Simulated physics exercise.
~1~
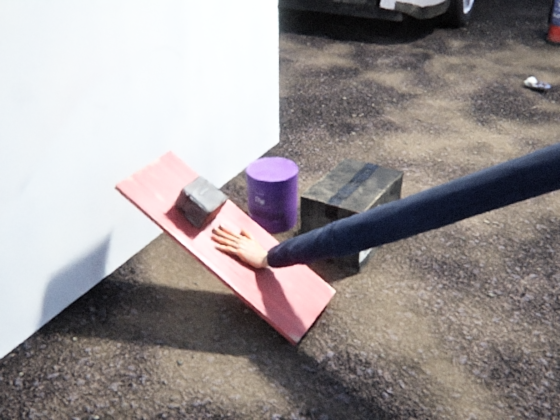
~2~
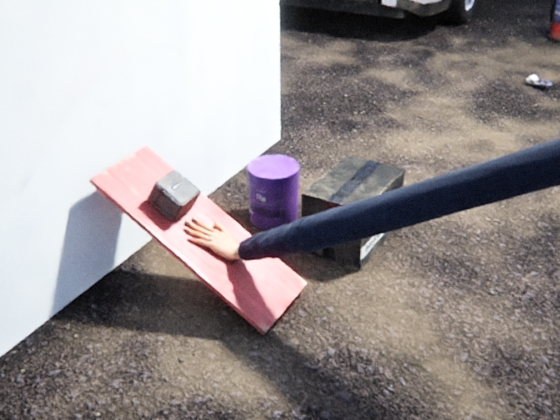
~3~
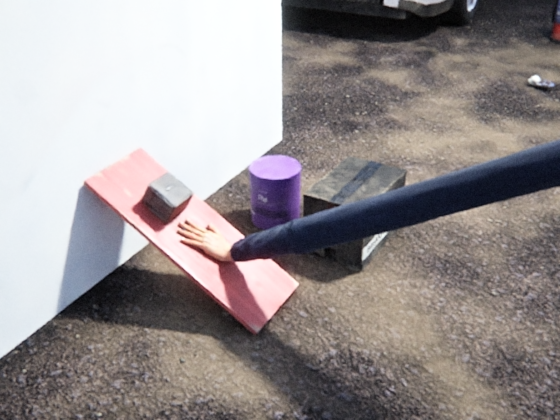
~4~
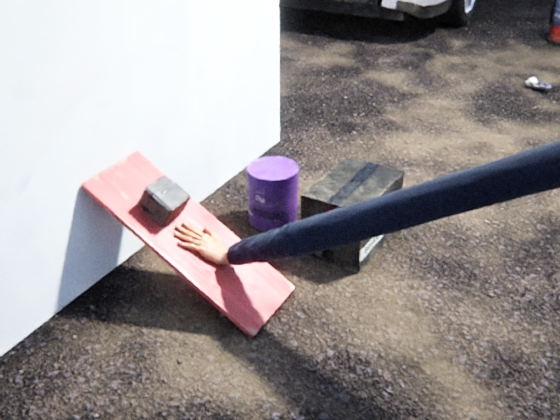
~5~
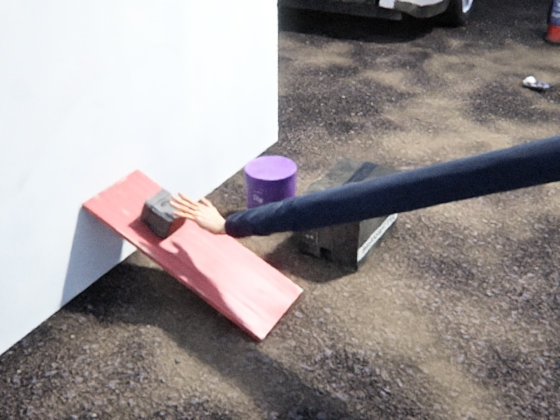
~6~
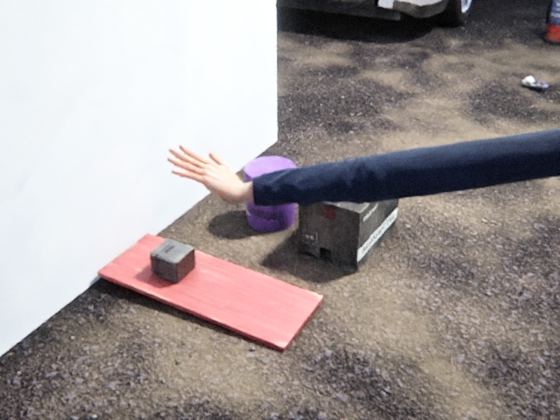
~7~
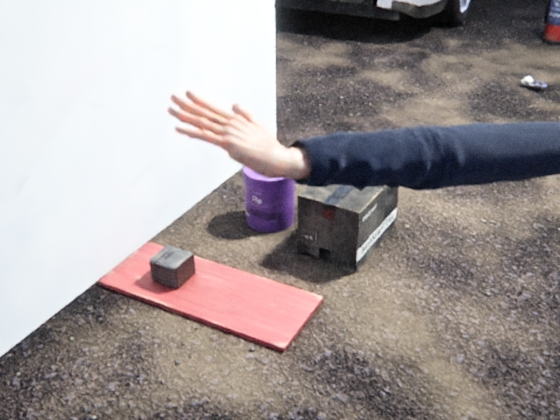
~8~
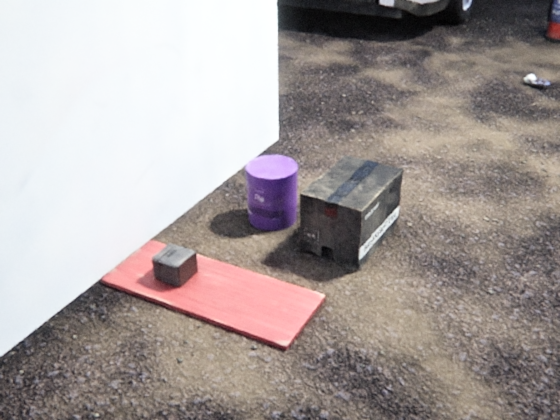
On rough ground beside a white wall, a hand shifted a tilted red board with a small dark block on it leftward, then let go, and the board slid down and lay flat, block still on top, near a purple pail and black box.
